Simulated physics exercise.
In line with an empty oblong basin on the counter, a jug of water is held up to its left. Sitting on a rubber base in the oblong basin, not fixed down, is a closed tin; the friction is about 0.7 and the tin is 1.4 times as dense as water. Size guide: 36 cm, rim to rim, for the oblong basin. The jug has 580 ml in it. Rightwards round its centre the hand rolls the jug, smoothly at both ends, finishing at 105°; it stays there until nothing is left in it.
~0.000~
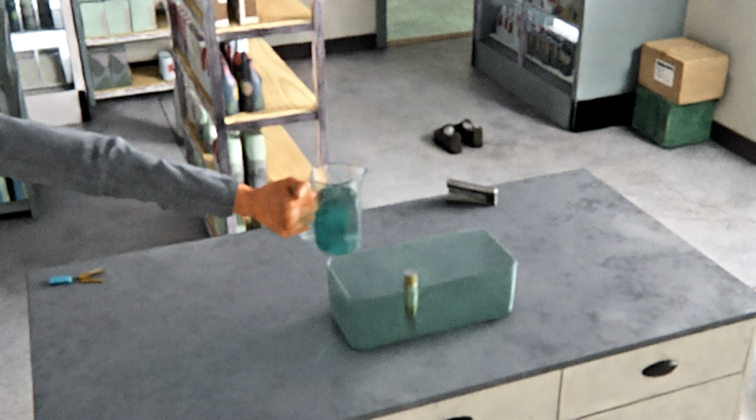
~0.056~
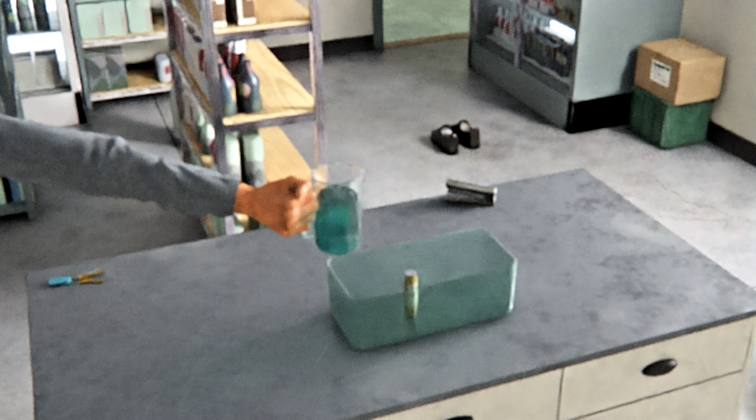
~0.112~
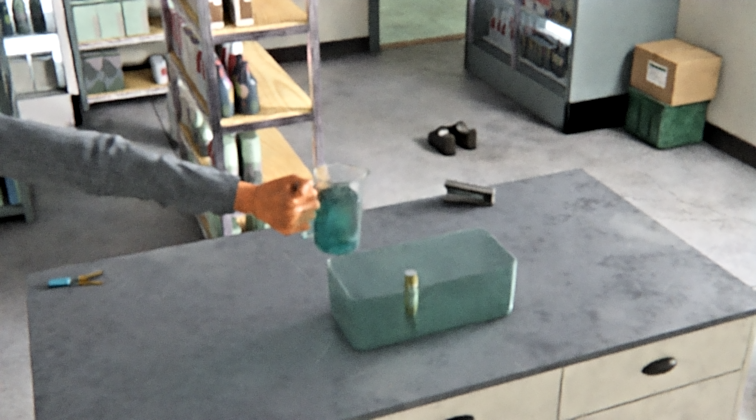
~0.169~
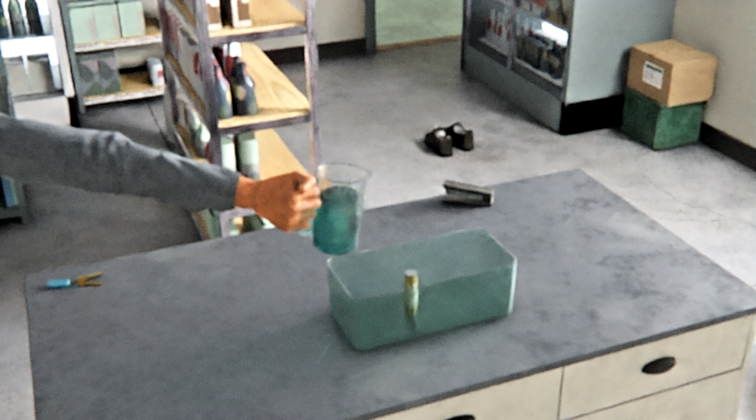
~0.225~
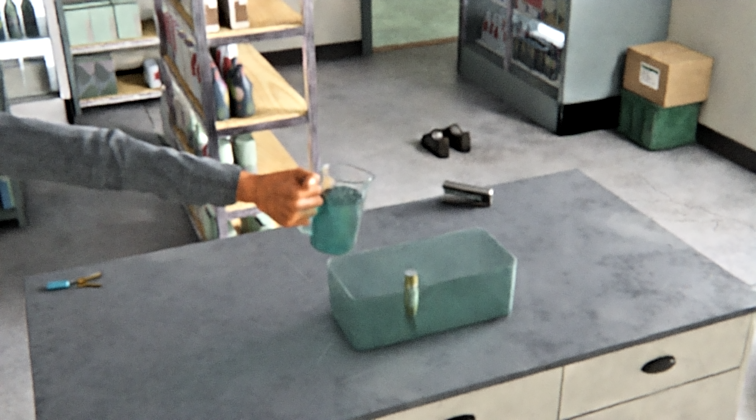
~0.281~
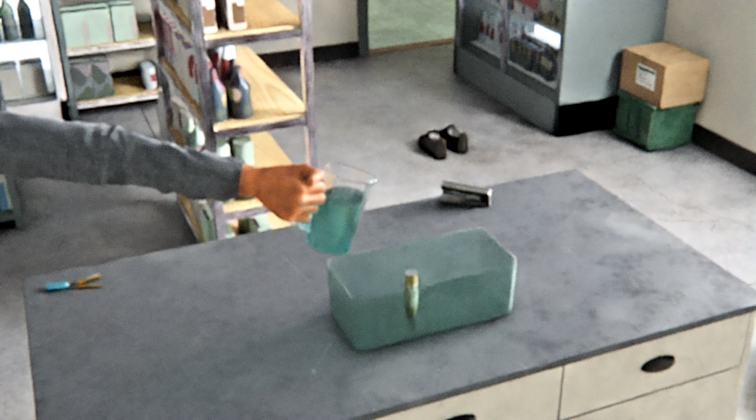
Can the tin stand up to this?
It ends up tipped over.
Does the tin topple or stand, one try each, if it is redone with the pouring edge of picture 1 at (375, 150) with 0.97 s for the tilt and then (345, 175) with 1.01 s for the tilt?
In the first try it remains standing; in the second it remains standing.
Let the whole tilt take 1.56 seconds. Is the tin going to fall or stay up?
Then it tips over.
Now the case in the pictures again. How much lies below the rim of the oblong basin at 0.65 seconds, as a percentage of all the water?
Around 0%.
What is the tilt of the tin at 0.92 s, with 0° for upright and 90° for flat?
It sits at roughly 0°.
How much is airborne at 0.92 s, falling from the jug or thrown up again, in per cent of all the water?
24 per cent, roughly.
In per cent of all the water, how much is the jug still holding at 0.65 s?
I'd estimate some 92 % remains.
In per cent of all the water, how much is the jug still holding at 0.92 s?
I reckon near 42 per cent still sits there.
By 0.65 s the tilt is 75° and 92 per cent is still to pour; the tin stands where it began.
By 0.92 s the tilt is 103° and 42 per cent is still to pour; the tin stands where it began.
By 1.20 s the tilt is 105° and 6 per cent is still to pour; the tin leans 39°.
By 1.51 s the tilt is 105° and 0 per cent is still to pour; the tin lies on its side.
At rest the tin lies on its side.
